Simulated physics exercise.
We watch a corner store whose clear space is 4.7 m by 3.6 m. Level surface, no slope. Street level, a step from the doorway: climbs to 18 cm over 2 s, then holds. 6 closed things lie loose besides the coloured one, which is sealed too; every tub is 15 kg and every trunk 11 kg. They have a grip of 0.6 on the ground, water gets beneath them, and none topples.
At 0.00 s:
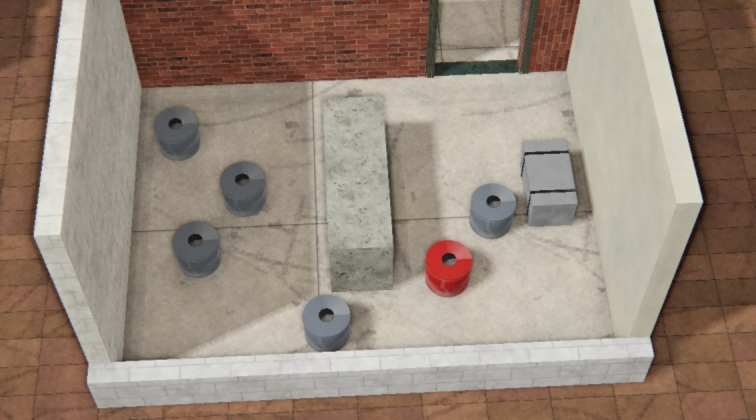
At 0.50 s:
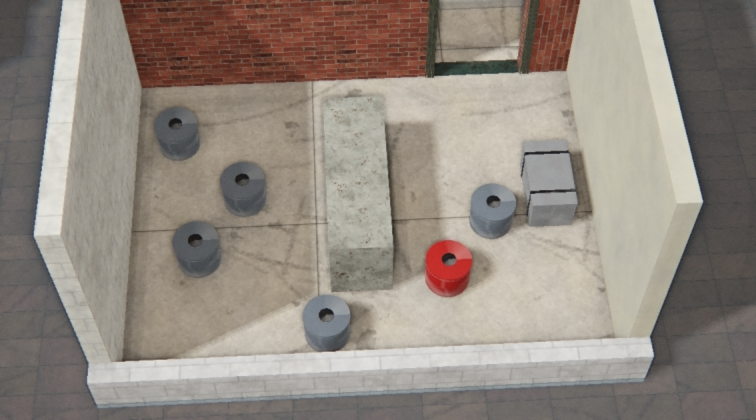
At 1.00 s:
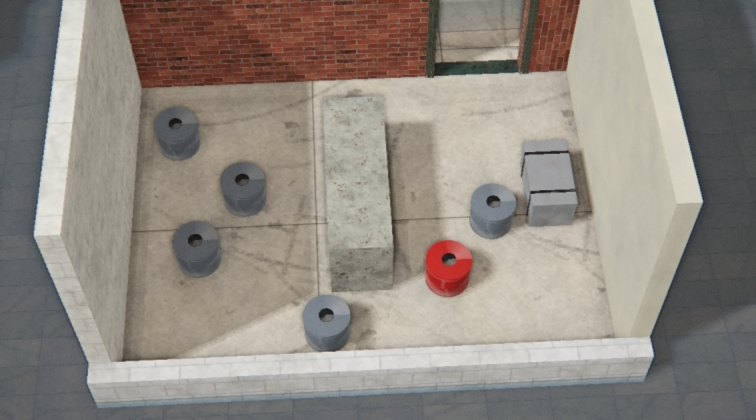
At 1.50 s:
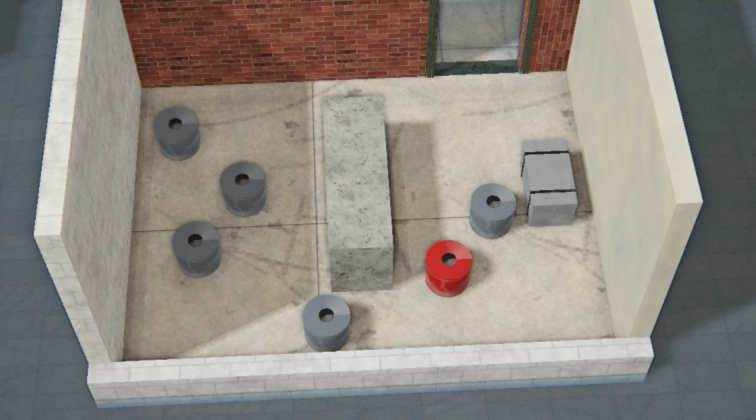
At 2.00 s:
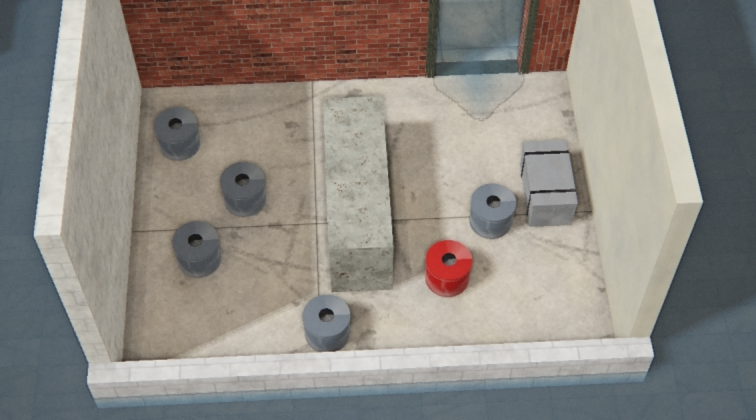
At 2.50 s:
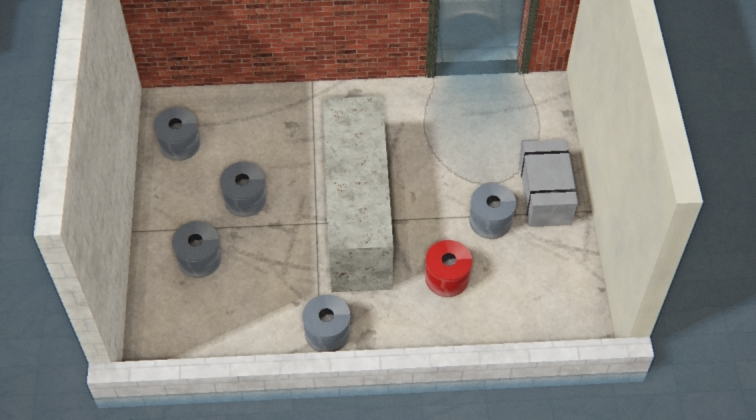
A red tub stands right of centre in a small open-topped room with a brick back wall and a doorway, seen from above by a still camera. Five grey tubs sit around a long speckled stone block, with a grey trunk by the right wall. Outside, the brown paving turns dark blue-grey, then water slips through the doorway and spreads rounded across the floor, while every object stays put.
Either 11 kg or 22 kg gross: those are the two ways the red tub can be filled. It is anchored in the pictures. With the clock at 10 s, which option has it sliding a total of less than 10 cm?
Just the bigger amount serves.
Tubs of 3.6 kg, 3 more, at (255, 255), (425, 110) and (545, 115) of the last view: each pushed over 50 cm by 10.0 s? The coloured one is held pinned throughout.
Taking them in order, the first is inside the line, the second beyond the line and the third beyond the line.
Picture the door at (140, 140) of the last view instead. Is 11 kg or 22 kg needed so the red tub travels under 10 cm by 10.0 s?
Answer: The lower mass works.
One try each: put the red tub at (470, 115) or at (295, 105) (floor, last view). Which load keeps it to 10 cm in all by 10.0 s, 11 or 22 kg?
Result, try 1: Both fail; try 2: Both pass.
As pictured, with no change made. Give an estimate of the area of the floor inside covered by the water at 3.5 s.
Near 5.0 m2 in all.
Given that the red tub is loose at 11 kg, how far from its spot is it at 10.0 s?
It would be some 30 cm from its spot.
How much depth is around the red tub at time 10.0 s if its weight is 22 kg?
About 11 cm.
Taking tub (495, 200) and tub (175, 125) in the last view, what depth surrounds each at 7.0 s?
Roughly 8 and 0 cm.
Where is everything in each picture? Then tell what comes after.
In the first frame, the red tub at (449, 260), on the bottom; 0.0 m2 under water; 0 of 7 have shifted.
In the second frame, the red tub at (449, 260) rests on the ground; water covers 0.0 m2; 0 of 7 have shifted.
In the third frame, the red tub at (449, 260), on the bottom; water covers 0.0 m2; 0 of 7 have shifted.
In the fourth frame, the red tub at (449, 260), on the bottom; water covers 0.0 m2; 0 of 7 have shifted.
In the fifth frame, the red tub at (449, 260), on the bottom; water covers 0.4 m2; 0 of 7 have shifted.
In the sixth frame, the red tub at (449, 260) rests on the ground; 1.4 m2 under water; 0 of 7 have shifted.
After 3.5 s the red tub would be 0 cm from its start with 11 kg and 0 cm from its start with 22 kg; 1 cm of water round it then.
After 4.5 s the red tub would be 0 cm from its start with 11 kg and 0 cm from its start with 22 kg; 4 cm of water round it then.
After 7.0 s the red tub would be 10 cm from its start with 11 kg and 1 cm from its start with 22 kg; 9 cm of water round it then.
After 10.0 s the red tub would be 28 cm from its start with 11 kg and 1 cm from its start with 22 kg; 11 cm of water round it then.
